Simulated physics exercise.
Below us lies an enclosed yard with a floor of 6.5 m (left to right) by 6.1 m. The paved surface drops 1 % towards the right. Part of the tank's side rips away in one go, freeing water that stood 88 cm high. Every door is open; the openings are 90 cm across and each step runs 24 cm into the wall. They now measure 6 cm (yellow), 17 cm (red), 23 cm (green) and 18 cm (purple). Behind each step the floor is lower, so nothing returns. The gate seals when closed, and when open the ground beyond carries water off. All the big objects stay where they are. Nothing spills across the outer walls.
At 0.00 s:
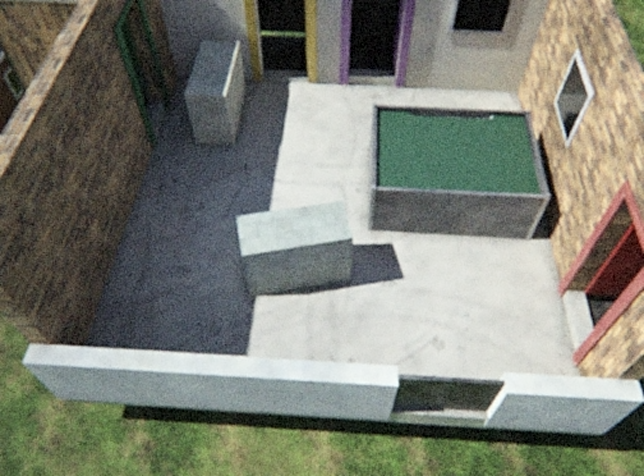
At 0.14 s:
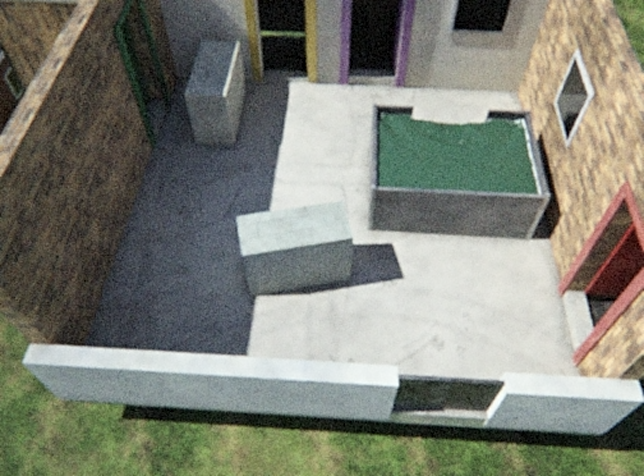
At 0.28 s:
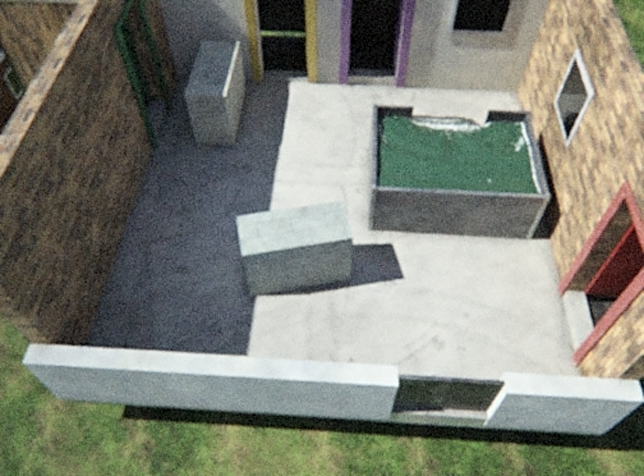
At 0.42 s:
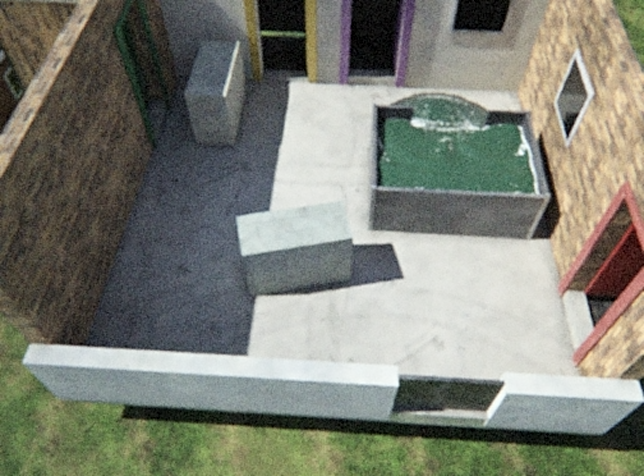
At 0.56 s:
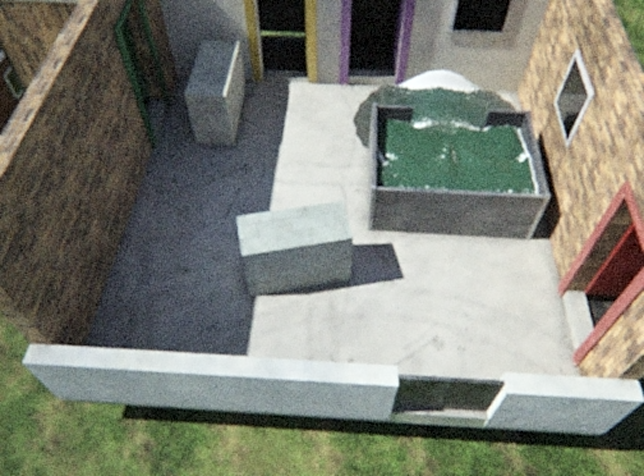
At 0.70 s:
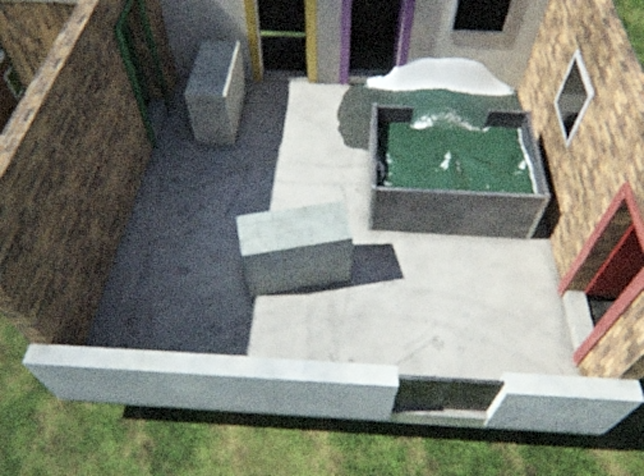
An enclosed yard with brick side walls and grass outside is seen from above by a still camera. A grey tank of green water stands at the right, with two pale blocks to its left, yellow and purple doorways behind, and a red one at right. The water ripples and churns, then pours through a gap in the tank's far side and spreads behind it to the purple doorway.
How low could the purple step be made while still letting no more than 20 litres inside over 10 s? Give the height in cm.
About 29 cm.
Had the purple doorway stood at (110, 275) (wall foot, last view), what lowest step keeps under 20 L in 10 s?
About 10.5 cm.
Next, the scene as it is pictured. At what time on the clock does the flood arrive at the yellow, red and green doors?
Arrival: Yellow 1.1 s, red 2.4 s, green 2.6 s.
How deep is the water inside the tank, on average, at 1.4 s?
About 54 cm.
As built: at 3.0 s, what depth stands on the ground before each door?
In cm: Yellow 9, red 8, green 5, purple 25.
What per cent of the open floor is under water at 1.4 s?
Near 15 per cent is wet.
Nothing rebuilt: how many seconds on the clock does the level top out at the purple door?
Near 1.4 s.
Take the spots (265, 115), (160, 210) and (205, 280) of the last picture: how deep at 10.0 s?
About 11, 10 and 9 cm.
After 1.4 s water covers 15 % of the floor, deepest (68 cm) near (509, 97); 33 cm at the purple door, 18 litres in over its 18 cm step.
After 3.0 s water covers 45 % of the floor, deepest (38 cm) near (499, 150); 25 cm at the purple door, 85 litres in over its 18 cm step.
After 10.0 s water covers 100 % of the floor, deepest (15 cm) near (442, 396); 9 cm at the purple door, 112 litres in over its 18 cm step.
At the purple door as built, the water arrived by 0.7 s and peaked near 33 cm at 1.4 s.
Run again over the same 10 s with other heights there, 41 litres in over 25 cm, 8 litres over 33.5 cm. The limit of 20 litres is kept from about 29 cm up.
